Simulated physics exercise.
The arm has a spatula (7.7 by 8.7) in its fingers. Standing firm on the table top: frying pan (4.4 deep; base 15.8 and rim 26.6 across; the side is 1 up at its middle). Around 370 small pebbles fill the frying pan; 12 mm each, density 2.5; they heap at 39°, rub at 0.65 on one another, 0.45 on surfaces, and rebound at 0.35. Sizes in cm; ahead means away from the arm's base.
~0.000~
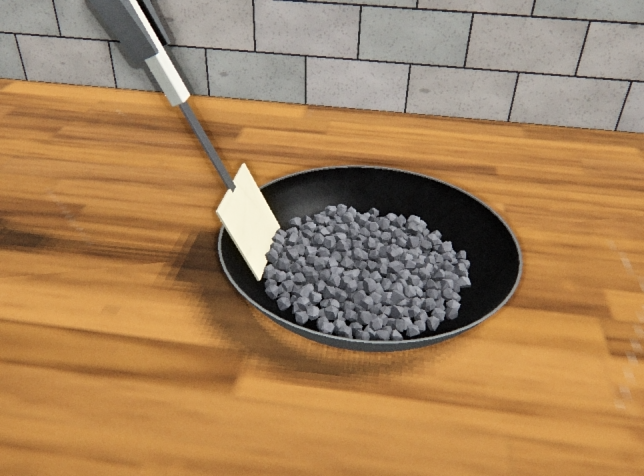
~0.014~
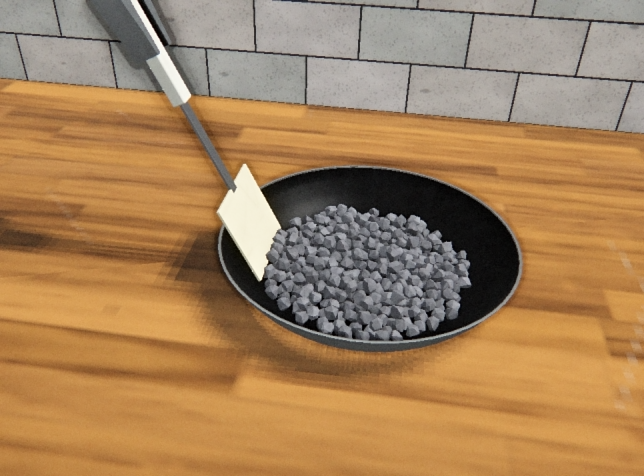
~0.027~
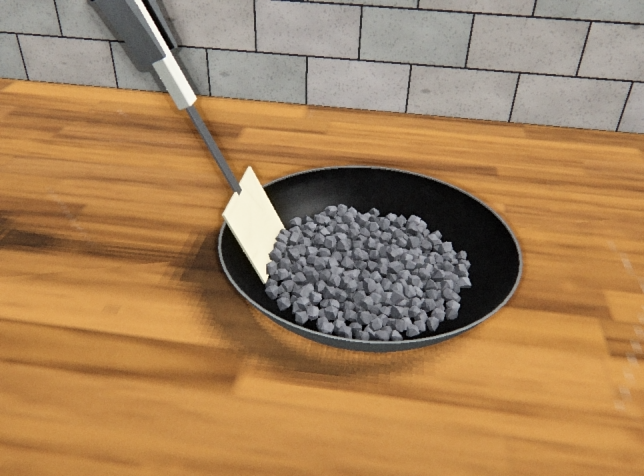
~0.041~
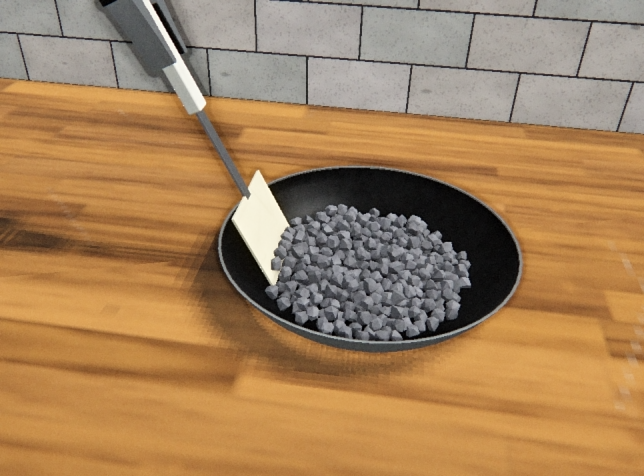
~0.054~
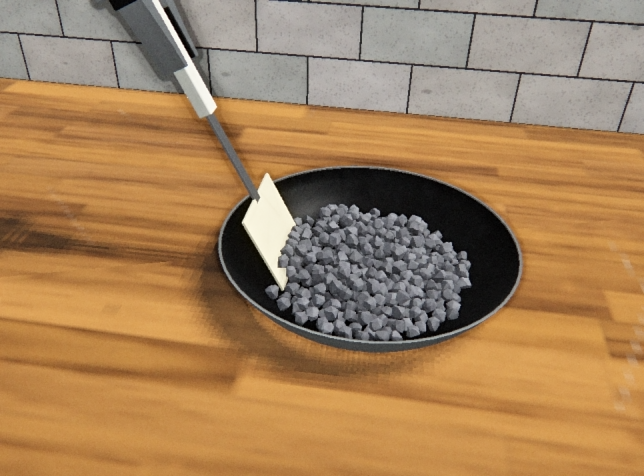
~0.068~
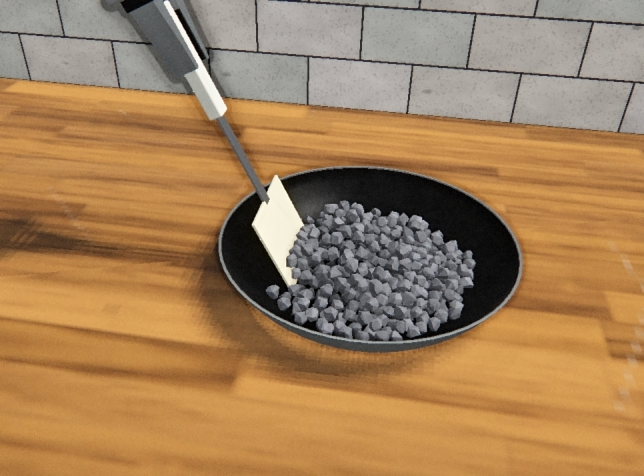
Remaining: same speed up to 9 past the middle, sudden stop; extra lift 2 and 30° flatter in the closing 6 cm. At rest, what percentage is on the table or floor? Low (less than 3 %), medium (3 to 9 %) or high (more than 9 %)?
Share on the table or floor: High (more than 9 %).
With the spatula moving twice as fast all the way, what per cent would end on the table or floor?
In that case some 40 per cent.
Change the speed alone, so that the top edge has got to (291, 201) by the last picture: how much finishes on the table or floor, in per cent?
Some 40 per cent.
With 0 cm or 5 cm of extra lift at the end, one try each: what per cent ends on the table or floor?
About 25 and 15 per cent.
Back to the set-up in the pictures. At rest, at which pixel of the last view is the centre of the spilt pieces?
At about (565, 302).
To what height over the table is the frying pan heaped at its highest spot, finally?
Roughly 6.0 cm.
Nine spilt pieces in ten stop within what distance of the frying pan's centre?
Some 25 cm.
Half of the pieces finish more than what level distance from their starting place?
About 7 cm.
After 0.16 s, sloping 64°, highest piece 5 above the table; 366 in the frying pan.
After 0.24 s, sloping 54°, highest piece 7 above the table; 362 in the frying pan, 4 on the blade or in flight.
After 0.49 s, sloping 34°, highest piece 6 above the table; 288 in the frying pan, 77 on the table or floor, 1 on the blade or in flight.
After 1.54 s, sloping 34°, highest piece 6 above the table; 288 in the frying pan, 78 on the table or floor.
At rest, 288 in the frying pan, 78 on the table or floor. That is 21 % on the table or floor.
